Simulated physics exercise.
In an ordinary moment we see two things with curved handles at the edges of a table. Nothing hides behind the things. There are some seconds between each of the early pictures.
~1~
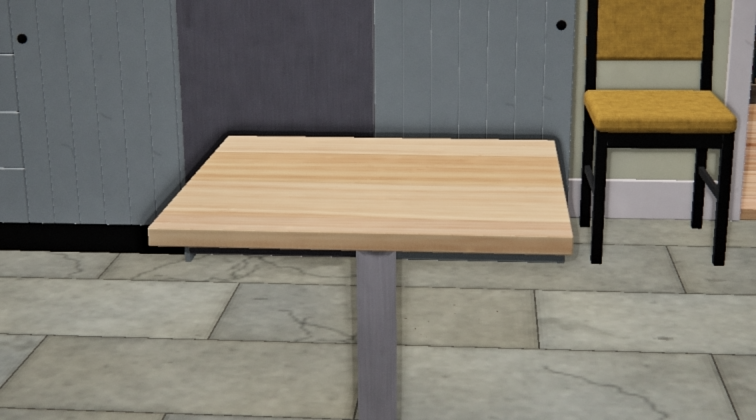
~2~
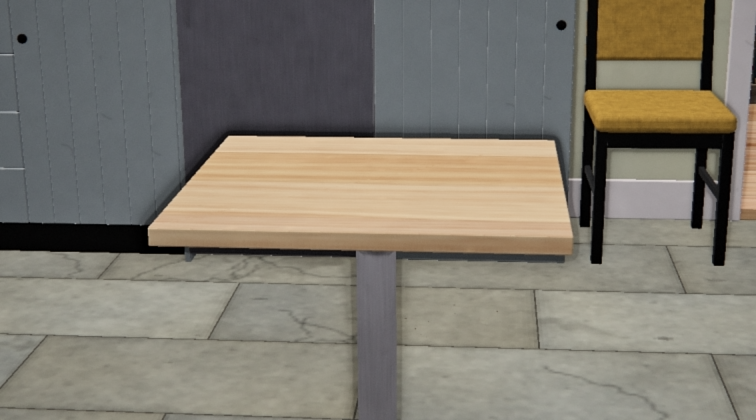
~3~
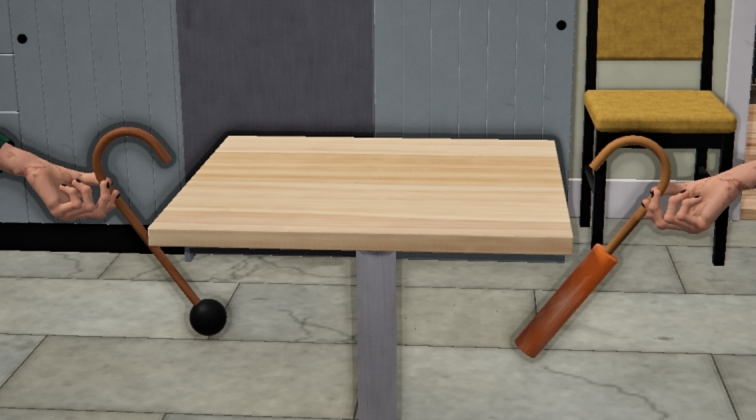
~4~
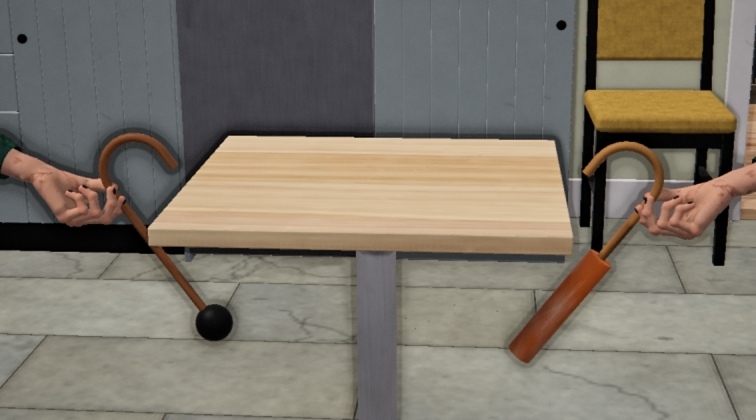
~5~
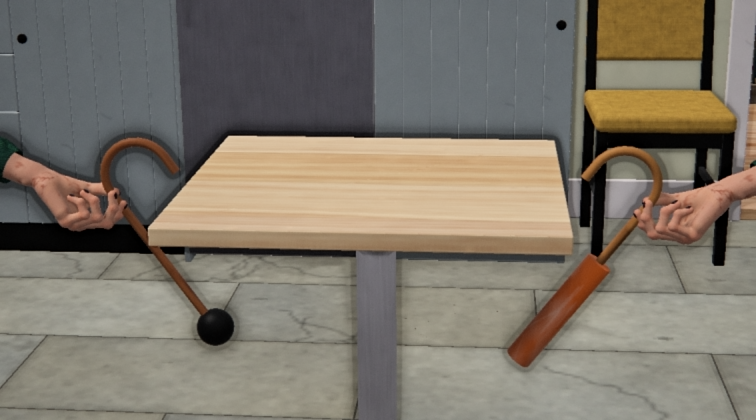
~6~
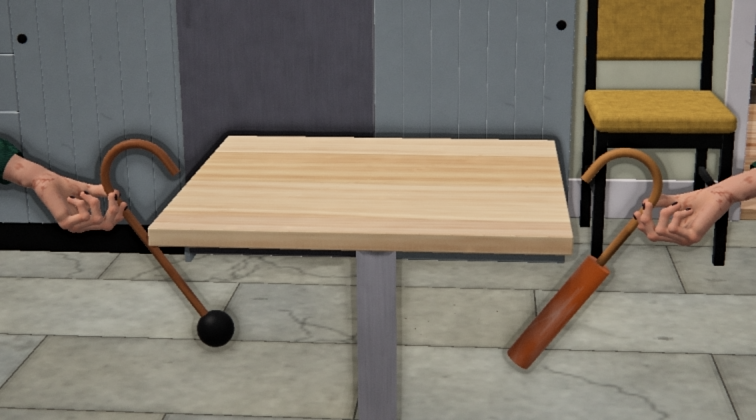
Two hands, one on each side, appear beside a bare wooden table, the left holding a hooked stick with a black ball at its lower end, the right a curved-handled orange umbrella. Both objects shift slightly downward, then stay nearly still in the hands' grip, slanting below the tabletop.
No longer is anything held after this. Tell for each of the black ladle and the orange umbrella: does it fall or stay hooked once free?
My prediction: The black ladle falls free. The orange umbrella falls free.
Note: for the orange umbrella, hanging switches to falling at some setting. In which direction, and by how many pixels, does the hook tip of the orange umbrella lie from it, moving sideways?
Left, by roughly 24 pixels.
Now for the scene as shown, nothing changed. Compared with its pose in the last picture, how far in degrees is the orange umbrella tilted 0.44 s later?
30 degrees or so.
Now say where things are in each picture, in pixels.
Table (376, 187), in the first frame.
Table (376, 187), in the second frame.
Still on the way; black ladle (172, 229); table (376, 187), in the third frame.
Still on the way; orange umbrella (571, 249); table (376, 187), in the fourth frame.
Still on the way; black ladle (179, 239); table (376, 187), in the fifth frame.
In place, still held; black ladle (180, 241); orange umbrella (570, 255); table (376, 187), in the sixth frame.
Then, 0.44 s later than the last frame, black ladle dropping; orange umbrella dropping.
When it is over, the black ladle falls to the floor; the orange umbrella falls to the floor.
